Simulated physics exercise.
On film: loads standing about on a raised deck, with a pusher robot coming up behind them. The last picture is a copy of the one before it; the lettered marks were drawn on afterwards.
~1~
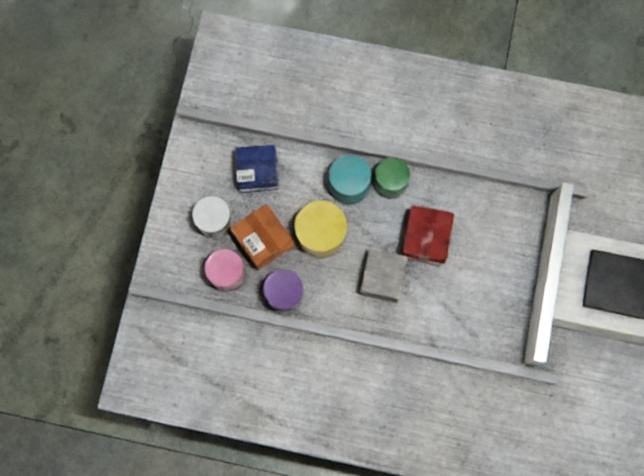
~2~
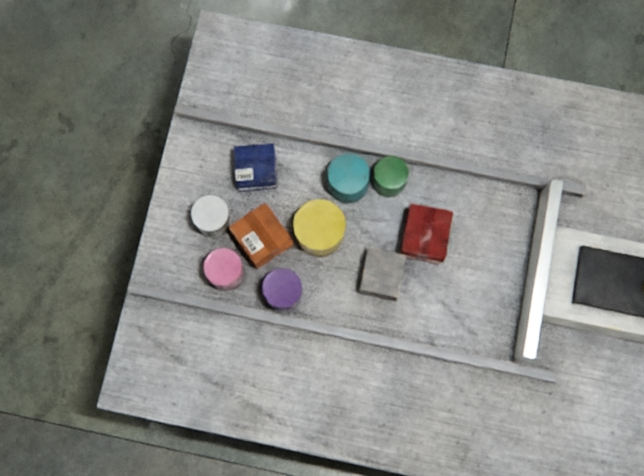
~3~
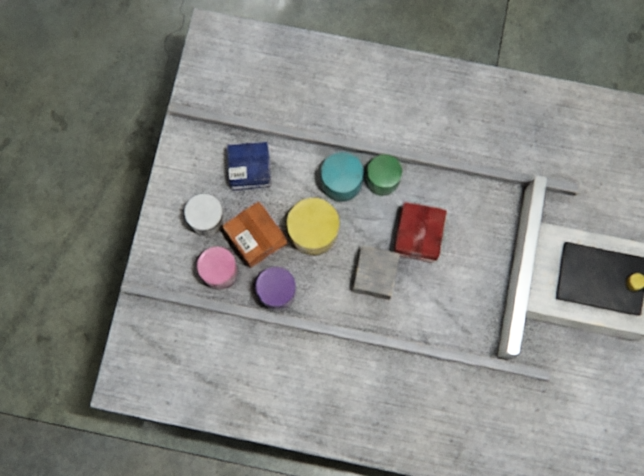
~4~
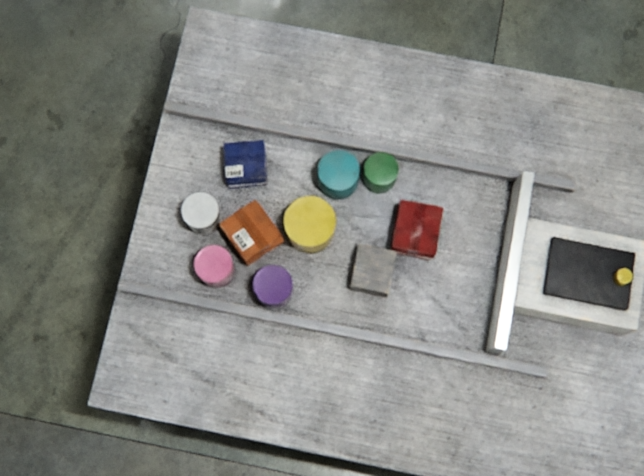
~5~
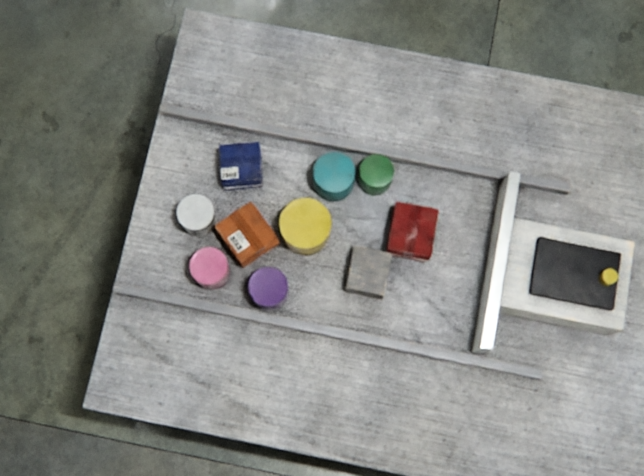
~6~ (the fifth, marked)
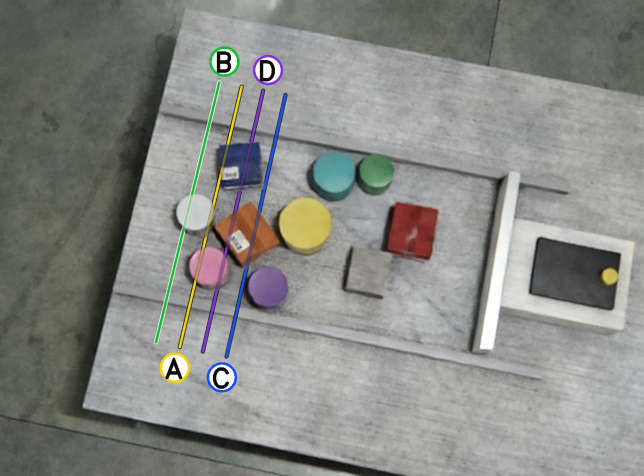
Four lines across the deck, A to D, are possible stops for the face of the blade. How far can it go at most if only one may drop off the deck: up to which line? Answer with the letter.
D.
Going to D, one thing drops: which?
The white pail goes over.
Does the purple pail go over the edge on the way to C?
No.
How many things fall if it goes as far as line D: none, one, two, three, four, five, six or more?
By then, one.
On the marked copy, A at (212, 212); B at (189, 208); C at (257, 222); D at (234, 217).
Taking D. A third of the way, robot (471, 253); red parcel (377, 225); white pail (197, 216).
Two thirds of the way, robot (375, 233); white pail (194, 215); blue parcel (224, 156).
When it is over, robot (302, 219); white pail over the edge; blue parcel (157, 137); one fallen.
As for the rest, A drops two; B drops six; C is within the limit but short.
